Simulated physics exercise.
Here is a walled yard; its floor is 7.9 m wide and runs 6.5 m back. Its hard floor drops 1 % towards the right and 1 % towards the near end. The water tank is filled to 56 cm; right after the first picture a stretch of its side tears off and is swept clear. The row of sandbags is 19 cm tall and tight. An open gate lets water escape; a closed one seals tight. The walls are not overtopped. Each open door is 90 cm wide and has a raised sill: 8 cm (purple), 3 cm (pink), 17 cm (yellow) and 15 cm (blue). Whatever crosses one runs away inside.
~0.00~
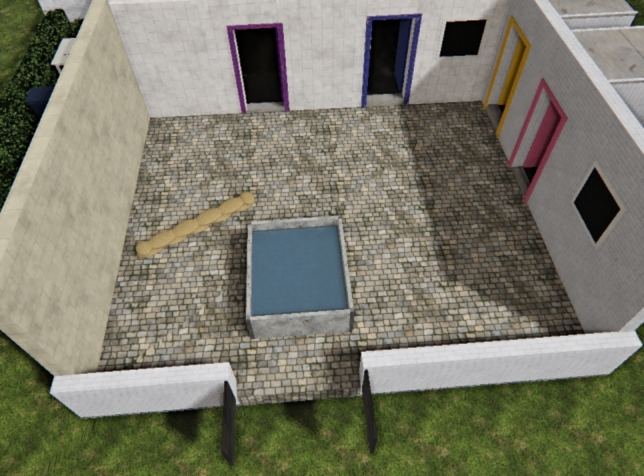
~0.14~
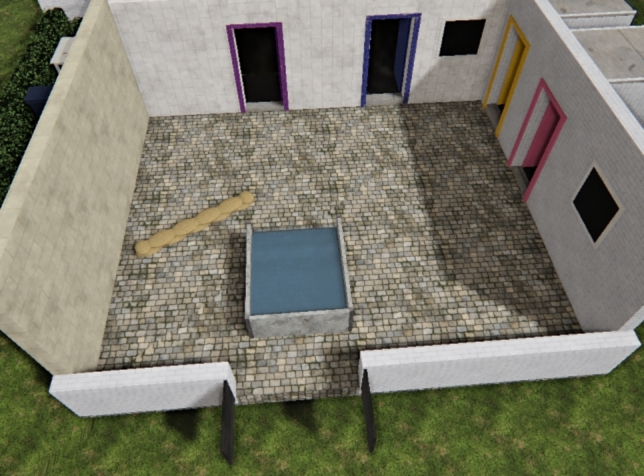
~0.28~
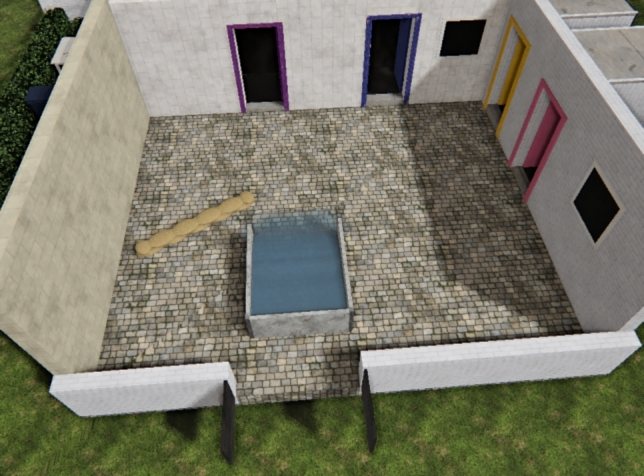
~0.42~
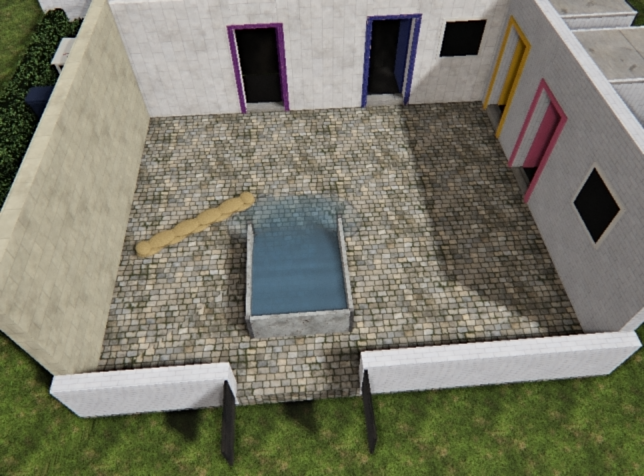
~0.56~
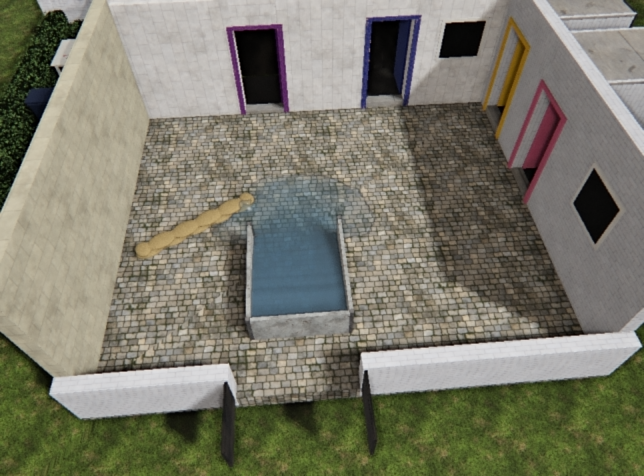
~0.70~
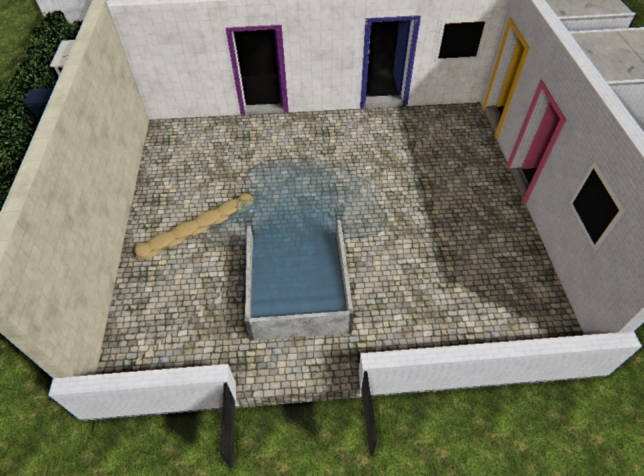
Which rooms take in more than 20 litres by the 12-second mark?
Within that time: At the purple door it exceeds the limit; at the pink door it passes the limit; at the yellow door it does not reach the limit; at the blue door it keeps below the limit.
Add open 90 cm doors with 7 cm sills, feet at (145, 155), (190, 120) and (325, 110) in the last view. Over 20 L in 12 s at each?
In turn: Below, below, above.
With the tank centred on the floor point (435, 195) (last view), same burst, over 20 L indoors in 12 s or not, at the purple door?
Then: Purple not over.
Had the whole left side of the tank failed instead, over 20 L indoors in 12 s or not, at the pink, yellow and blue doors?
Then: Pink below, yellow not over, blue not over.
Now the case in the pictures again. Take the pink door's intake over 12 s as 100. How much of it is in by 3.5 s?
About 0 per cent.
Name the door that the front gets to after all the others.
Last comes the pink one.
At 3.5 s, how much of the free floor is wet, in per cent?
About 45 per cent.
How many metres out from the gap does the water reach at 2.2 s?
Some 4.6 m out.
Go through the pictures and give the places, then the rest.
In the first frame, the water tank at (298, 267) is whole and still, 56 cm deep.
In the second frame, the front is at a hidden place, 0.9 m from the gap on the water tank's far side; 0.4 m2 of floor is under water; 56 cm left at the back of the water tank.
In the third frame, water pours out on the water tank's far side and has run 1.1 m, to (246, 227); typically 10 cm deep outside, 56 cm at the water tank's back.
In the fourth frame, water pours out on the water tank's far side and has run 1.4 m, to (237, 216); typically 8 cm deep outside, 56 cm at the water tank's back.
In the fifth frame, water pours out on the water tank's far side and has run 1.8 m, to (261, 182); typically 7 cm deep outside, 53 cm at the water tank's back.
In the sixth frame, the front is at (277, 162), 2.3 m from the gap on the water tank's far side; 4.8 m2 of floor is under water; 47 cm left at the back of the water tank.
After 1.4 s water covers 25 % of the floor and is deepest (25 cm) near (240, 215); purple door 9 cm at the sill, 0 L in, pink door not reached, yellow door not reached, blue door not reached.
After 2.2 s water covers 35 % of the floor and is deepest (24 cm) near (312, 117); purple door 20 cm at the sill, 35 L in, pink door not reached, yellow door not reached, blue door 10 cm at the sill, 0 L in.
After 3.5 s water covers 45 % of the floor and is deepest (15 cm) near (321, 127); purple door 14 cm at the sill, 91 L in, pink door not reached, yellow door 7 cm at the sill, 0 L in, blue door 11 cm at the sill, 0 L in.
After 7.0 s water covers 70 % of the floor and is deepest (10 cm) near (585, 356); purple door 3 cm at the sill, 104 L in, pink door 6 cm at the sill, 11 L in, yellow door 10 cm at the sill, 4 L in, blue door 3 cm at the sill, 0 L in.
After 12.0 s water covers 75 % of the floor and is deepest (12 cm) near (585, 356); purple door 1 cm at the sill, 104 L in, pink door 5 cm at the sill, 36 L in, yellow door 5 cm at the sill, 4 L in, blue door 1 cm at the sill, 0 L in.
